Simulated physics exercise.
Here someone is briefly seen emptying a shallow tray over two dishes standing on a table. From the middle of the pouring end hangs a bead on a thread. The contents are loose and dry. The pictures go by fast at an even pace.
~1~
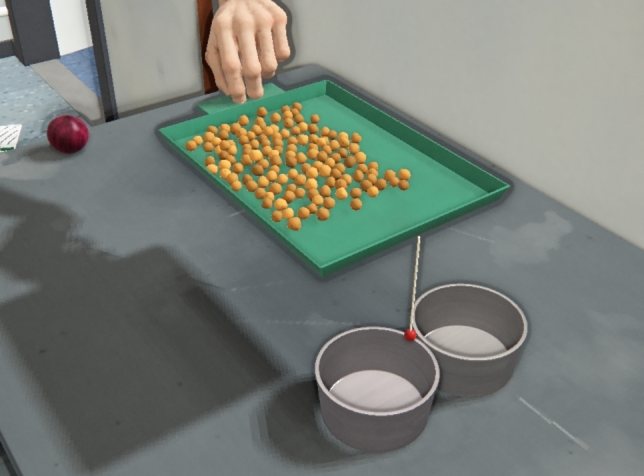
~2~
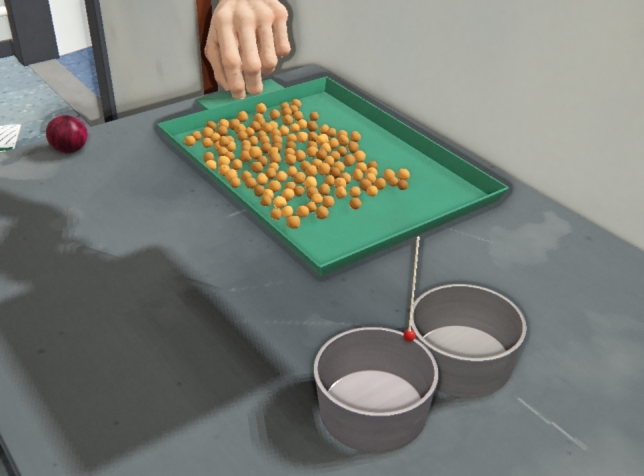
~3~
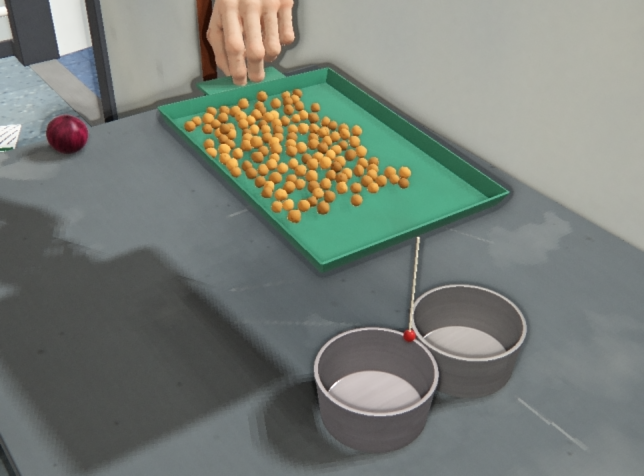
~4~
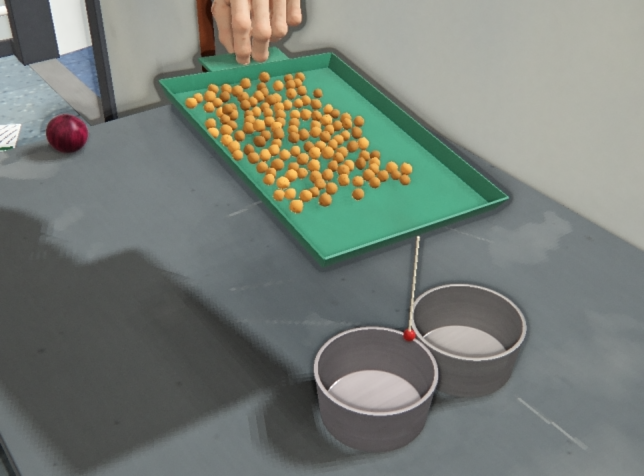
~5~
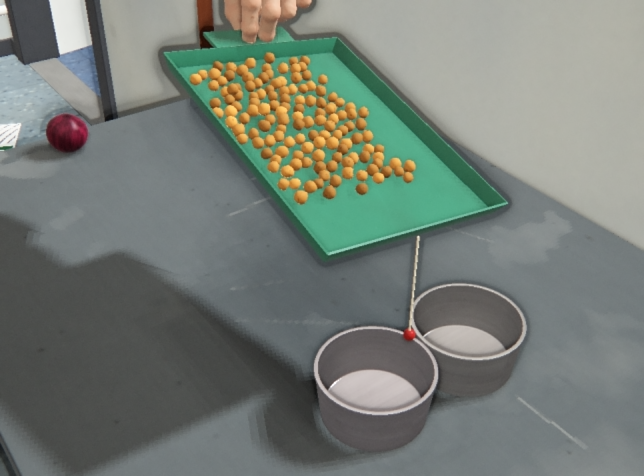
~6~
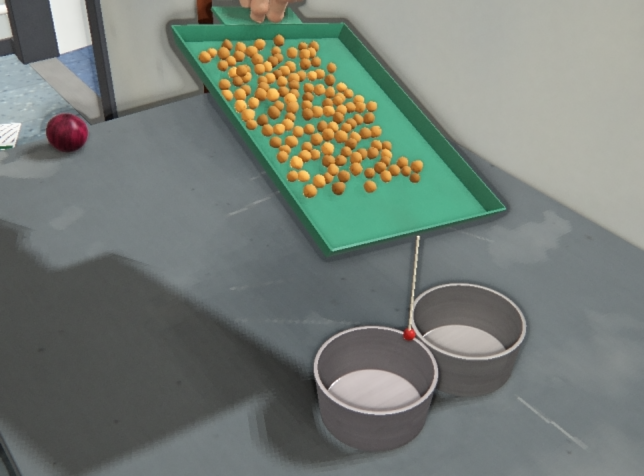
A hand gripped the far end of a green tray of roasted chickpeas and raised it steadily above two grey dishes on a table, and the chickpeas began to shift slightly down the slope.
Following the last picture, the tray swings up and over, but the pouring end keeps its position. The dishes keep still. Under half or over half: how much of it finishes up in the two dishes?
Catch is a majority.
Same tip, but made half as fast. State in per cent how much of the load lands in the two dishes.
Result: About 100 per cent.
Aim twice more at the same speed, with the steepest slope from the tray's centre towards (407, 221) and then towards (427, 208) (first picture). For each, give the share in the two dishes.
So it's 40 percent with the first slope and 50 percent with the other.
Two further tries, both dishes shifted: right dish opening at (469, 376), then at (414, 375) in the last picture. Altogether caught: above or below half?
At place one a lesser share; at place two a lesser share.
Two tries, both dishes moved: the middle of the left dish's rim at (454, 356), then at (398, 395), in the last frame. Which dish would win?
It comes out as the dish further right in the first try and the dish further right in the second.
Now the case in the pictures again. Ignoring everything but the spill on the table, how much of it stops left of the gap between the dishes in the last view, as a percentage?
Left fraction: Around 0 per cent.
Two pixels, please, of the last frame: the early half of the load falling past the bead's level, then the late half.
First around (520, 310), afterwards around (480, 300).
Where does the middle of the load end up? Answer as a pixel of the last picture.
Once nothing moves, the middle sits near (485, 354).
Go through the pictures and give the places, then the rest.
The first frame shows corners of the pouring end near (323, 261) and (500, 185), level; middle of the load near (290, 156), roasted chickpeas; left dish near (415, 422); right dish near (506, 368); bead on its thread near (410, 335).
The second frame shows corners of the pouring end near (322, 260) and (499, 187), level; middle of the load near (290, 153).
The third frame shows corners of the pouring end near (324, 257) and (500, 190), tipped barely, lowest at the right corner; middle of the load near (291, 145).
The fourth frame shows corners of the pouring end near (326, 252) and (500, 195), tipped a little, lowest at the right corner; middle of the load near (293, 131).
The fifth frame shows corners of the pouring end near (330, 247) and (499, 200), tipped clearly, lowest at the right corner; middle of the load near (298, 117).
The sixth frame shows corners of the pouring end near (334, 243) and (498, 205), tipped clearly, lowest at the right corner; middle of the load near (307, 106), a little on the move; left dish near (413, 422); right dish near (505, 368).
Shortly afterwards, tray tipped steeply; near half on the tray; a little in the right dish; near a third in the air.
Next, tray tipped past a quarter turn; only a few on the tray; near two thirds in the right dish; near a third outside both; only a few in the air.
Some moments later, tray tipped past a quarter turn; near two thirds in the right dish; near a third outside both.
In the end, tray tipped past a quarter turn; none at all in the left dish; near two thirds in the right dish; near a third outside both.
